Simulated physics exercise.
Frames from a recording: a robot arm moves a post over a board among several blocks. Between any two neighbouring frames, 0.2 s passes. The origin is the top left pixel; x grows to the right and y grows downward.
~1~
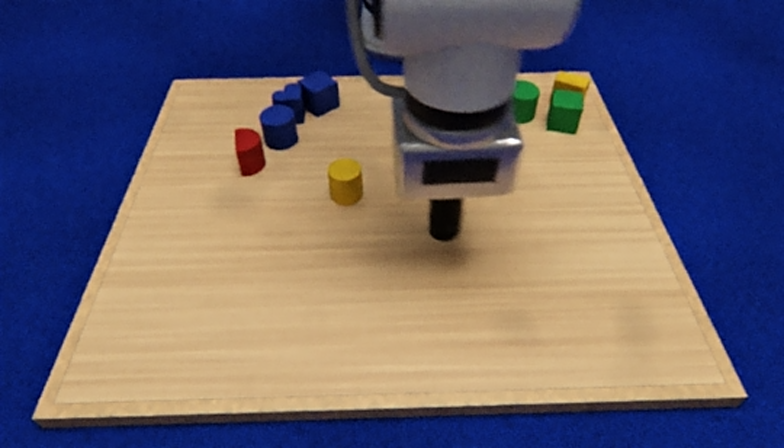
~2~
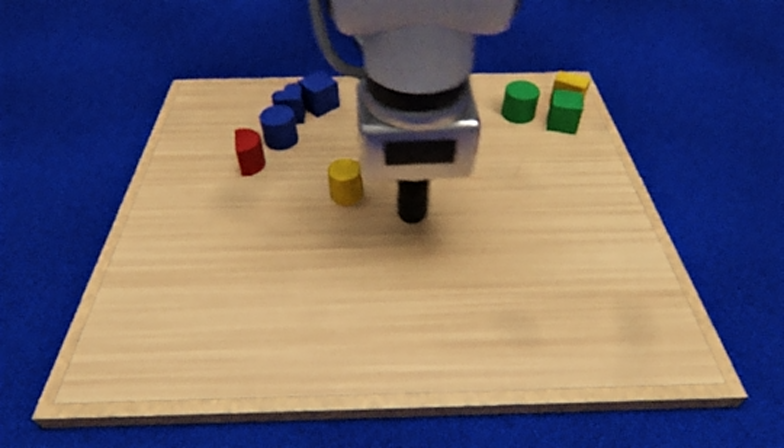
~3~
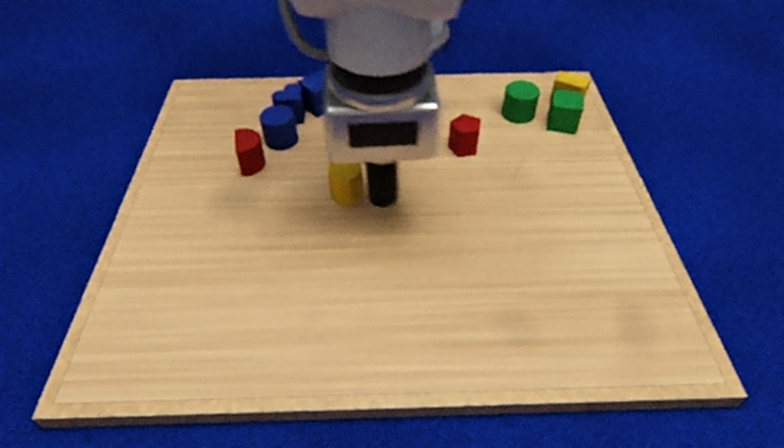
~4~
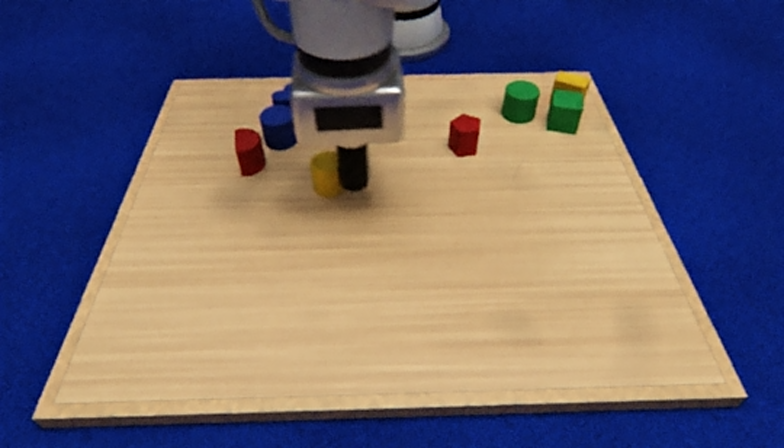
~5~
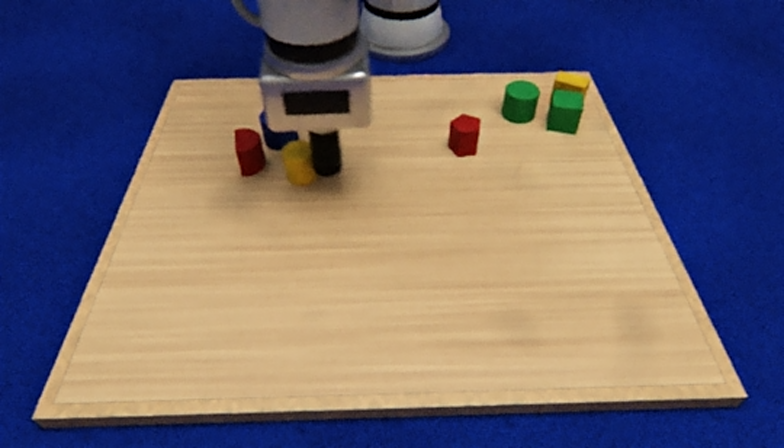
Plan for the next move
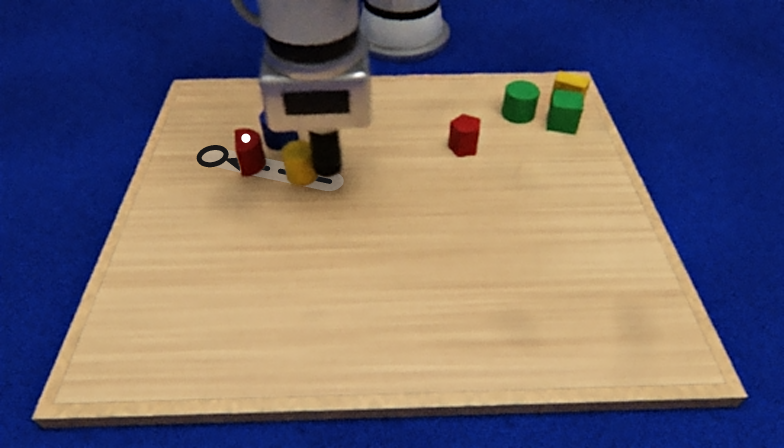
At the start, a robot arm holds a dark post over a wooden board, to the right of a yellow round block. The post moves left and slightly away until it meets the yellow block, then pushes it a short way toward the red and blue blocks at the upper left.
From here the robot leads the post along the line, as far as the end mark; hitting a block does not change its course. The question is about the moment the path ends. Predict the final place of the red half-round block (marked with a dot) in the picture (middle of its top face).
Its top middle will sit at (158, 115).
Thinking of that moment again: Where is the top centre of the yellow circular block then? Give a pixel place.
It will end up at (181, 123).
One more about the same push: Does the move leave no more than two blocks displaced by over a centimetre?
I believe so.
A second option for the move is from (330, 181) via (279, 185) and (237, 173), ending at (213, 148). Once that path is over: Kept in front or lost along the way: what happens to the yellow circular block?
The post moves past it.
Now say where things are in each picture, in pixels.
In the first frame, post tip at (444, 231); block tops, red half-round block at (246, 138); blue circular block at (277, 114); yellow circular block at (344, 169).
In the second frame, post at (412, 214); blocks unchanged.
In the third frame, post at (383, 198); blocks unchanged.
In the fourth frame, post at (355, 183); yellow circular block at (327, 161).
In the fifth frame, post at (328, 169); red half-round block at (246, 138); blue circular block hidden; yellow circular block at (298, 150).
Path on the board, from (330, 181) directly to (213, 156); the dot is on the red half-round block.
On the path given first. One third of the way, post at (286, 160); red half-round block at (229, 135); yellow circular block at (257, 141).
Two thirds of the way, post at (247, 152); red half-round block at (193, 125); yellow circular block at (218, 132).
At the end, post at (209, 143); red half-round block at (159, 115), turned 15° clockwise; blue circular block in place; yellow circular block at (181, 123).
